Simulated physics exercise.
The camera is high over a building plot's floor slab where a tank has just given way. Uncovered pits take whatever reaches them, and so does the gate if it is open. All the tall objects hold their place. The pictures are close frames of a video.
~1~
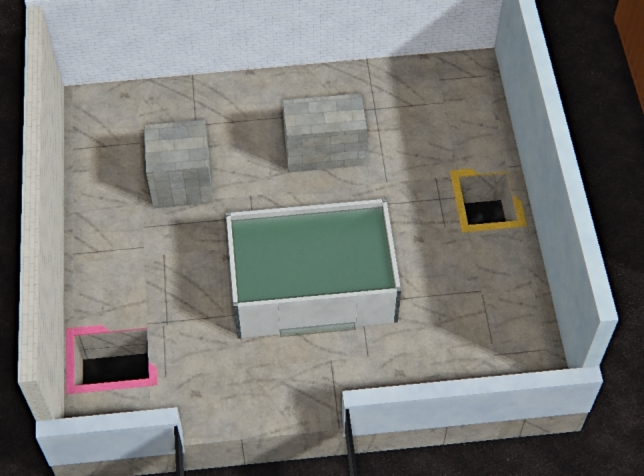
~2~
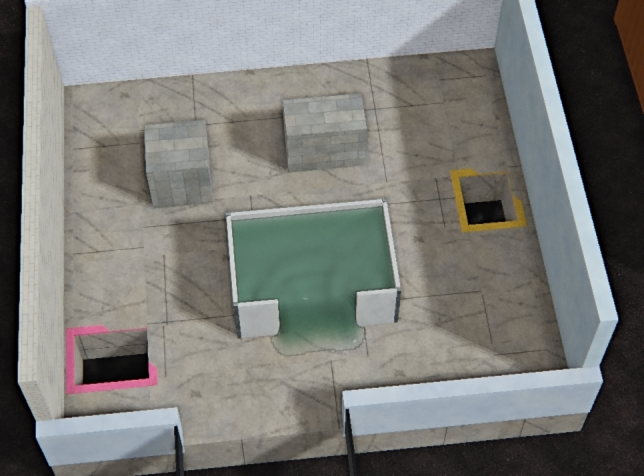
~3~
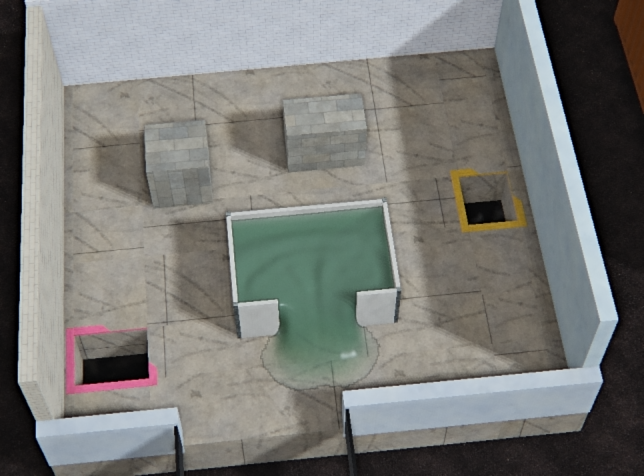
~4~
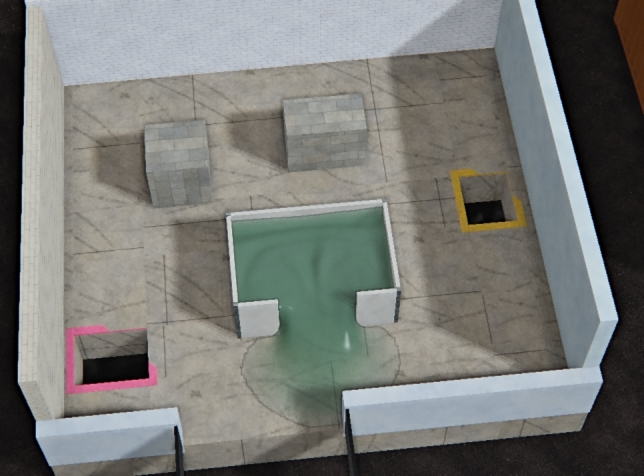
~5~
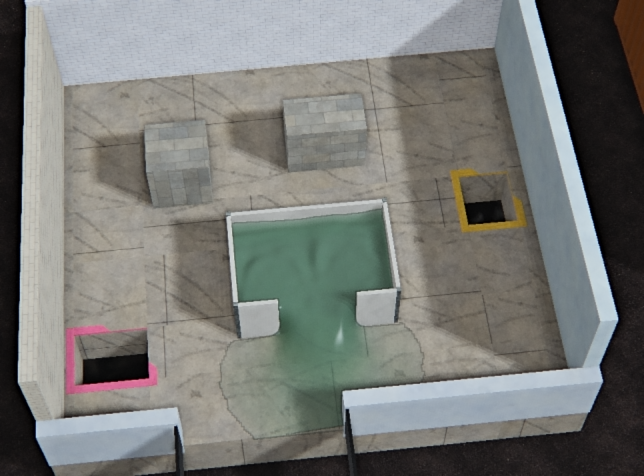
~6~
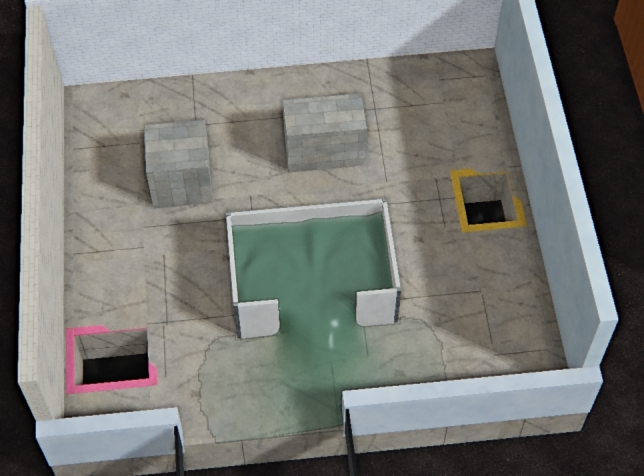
A white-walled tank of green water stands whole near the middle of a walled, stone-tiled floor slab, seen from high above by a still camera. Two grey block stacks stand behind it, with a pink-edged hole at left and a yellow-edged one at right. The tank's front opens in the middle, and water pours out, spreading forward and sideways in a thinning sheet towards the gap in the front wall.
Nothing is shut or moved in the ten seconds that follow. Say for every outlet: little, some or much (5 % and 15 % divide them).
The gate takes over 15 %; the pink pit takes under 5 %; the yellow pit takes from 5 to 15 %.
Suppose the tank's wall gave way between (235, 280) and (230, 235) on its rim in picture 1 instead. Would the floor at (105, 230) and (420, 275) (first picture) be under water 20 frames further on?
In turn: Flooded, not flooded.
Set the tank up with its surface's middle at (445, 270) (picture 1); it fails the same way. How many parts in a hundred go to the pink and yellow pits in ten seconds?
In per cent: Pink 25, yellow 20.
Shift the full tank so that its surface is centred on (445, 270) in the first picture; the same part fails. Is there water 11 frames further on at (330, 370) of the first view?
At that place: Under water.
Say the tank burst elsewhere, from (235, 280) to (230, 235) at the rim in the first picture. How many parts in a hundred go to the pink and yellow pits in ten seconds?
In per cent: Pink 45, yellow 2.
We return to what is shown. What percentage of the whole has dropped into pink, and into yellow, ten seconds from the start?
Roughly 0 per cent, then 10 per cent.
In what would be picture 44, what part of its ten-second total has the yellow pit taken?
Some 70 per cent.
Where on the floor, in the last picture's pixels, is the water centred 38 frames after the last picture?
Around (377, 299).
A moment on, water covers 15 % of the floor; the gate 16 %, the pink pit 0 %, the yellow pit 0 %.
Next, water covers 20 % of the floor; the gate 28 %, the pink pit 0 %, the yellow pit 0 %.
Then, water covers 25 % of the floor; the gate 41 %, the pink pit 0 %, the yellow pit 2 %.
Later, water covers 35 % of the floor; the gate 53 %, the pink pit 1 %, the yellow pit 7 %.
In the end, water covers 45 % of the floor; the gate 61 %, the pink pit 1 %, the yellow pit 9 %.
